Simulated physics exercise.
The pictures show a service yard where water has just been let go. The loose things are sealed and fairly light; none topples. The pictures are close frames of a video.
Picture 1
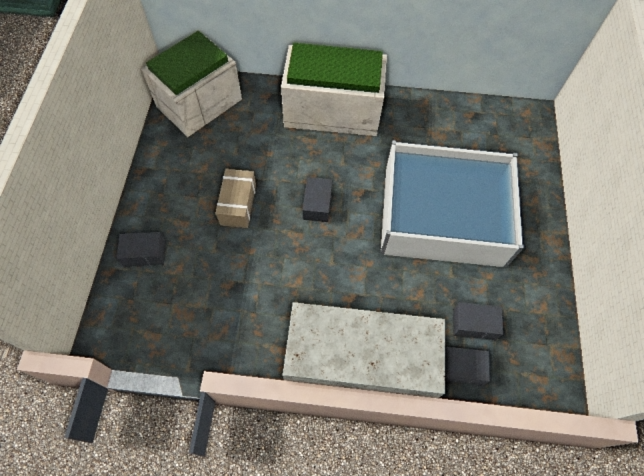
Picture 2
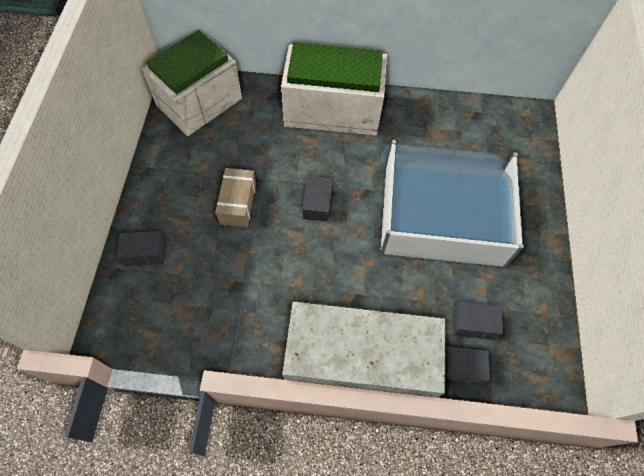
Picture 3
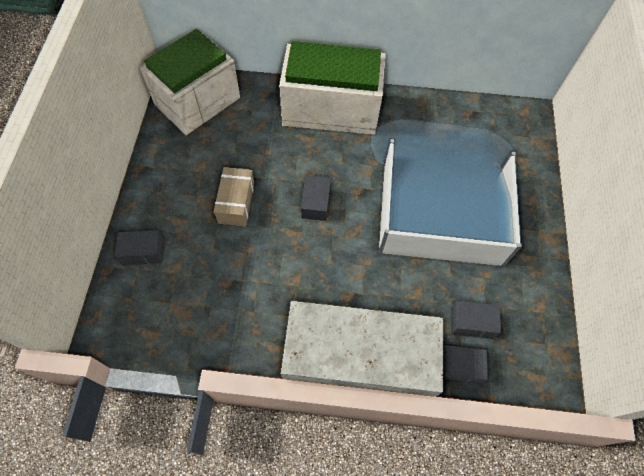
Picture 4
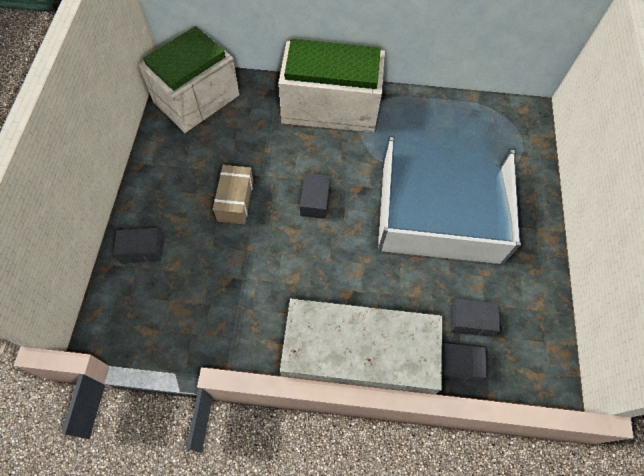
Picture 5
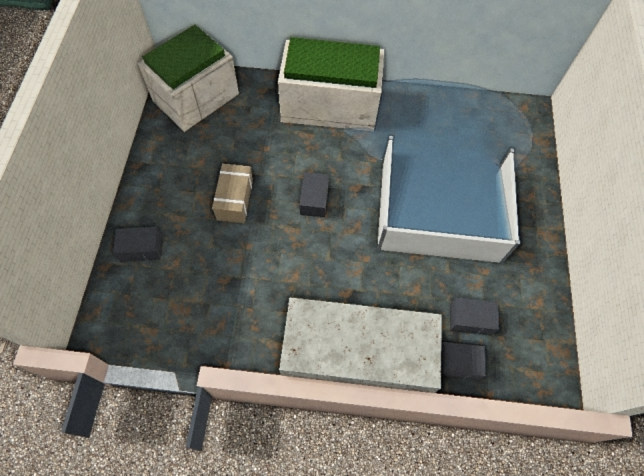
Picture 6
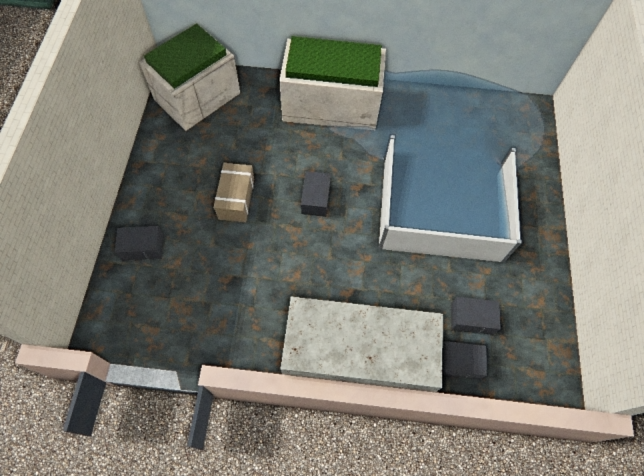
In a walled service yard with dark mottled paving, blue water fills a white-sided tank near planters, blocks and a small wooden crate. The tank's back side disappears, and water spreads out behind it in a thin sheet, reaching the rear wall and widening left and right, while the crate and blocks stay put.
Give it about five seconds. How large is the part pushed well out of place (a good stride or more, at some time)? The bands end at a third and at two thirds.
Share: Under a third.
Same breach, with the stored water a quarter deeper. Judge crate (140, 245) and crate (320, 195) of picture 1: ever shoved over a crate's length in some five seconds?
In that order: Short of that, pushed that far.
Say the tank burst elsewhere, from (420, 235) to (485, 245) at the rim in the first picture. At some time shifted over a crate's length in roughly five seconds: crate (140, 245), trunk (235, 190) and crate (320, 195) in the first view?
As listed: Not that far, never so far, not that far.
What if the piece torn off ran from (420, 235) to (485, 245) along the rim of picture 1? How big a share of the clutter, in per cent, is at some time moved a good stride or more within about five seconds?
Near 40 in a hundred.
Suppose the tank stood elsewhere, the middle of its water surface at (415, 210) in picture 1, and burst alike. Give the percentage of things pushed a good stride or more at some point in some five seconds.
Close to 0 %.
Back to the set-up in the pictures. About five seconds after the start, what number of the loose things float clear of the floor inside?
0 of them.
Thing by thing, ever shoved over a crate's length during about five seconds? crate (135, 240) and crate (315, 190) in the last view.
As listed: Less than that, yes.
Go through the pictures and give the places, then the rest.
The first picture shows a crate at (481, 318) rests on the ground; a crate at (139, 245), on the bottom; 0 of 5 have shifted.
The second picture shows a crate at (481, 318) rests on the ground; a crate at (139, 244) rests on the ground; 0 of 5 have shifted.
The third picture shows a crate at (479, 317), on the bottom; a crate at (137, 243) rests on the ground; 0 of 5 have shifted.
The fourth picture shows a crate at (478, 315) rests on the ground; a crate at (136, 241) rests on the ground; 0 of 5 have shifted.
The fifth picture shows a crate at (477, 313), on the bottom; a crate at (135, 240) rests on the ground; 0 of 5 have shifted.
The sixth picture shows a crate at (478, 313), on the bottom; a crate at (137, 239), on the bottom; 0 of 5 have shifted.
A moment on, 0 of 5 are well off their spots; 0 afloat.
Next, 0 of 5 are well off their spots; 0 afloat.
Later, 0 of 5 are well off their spots; 0 afloat.
In the end, 1 of 5 are well off their spots, and 1 have been at some point; 0 afloat.
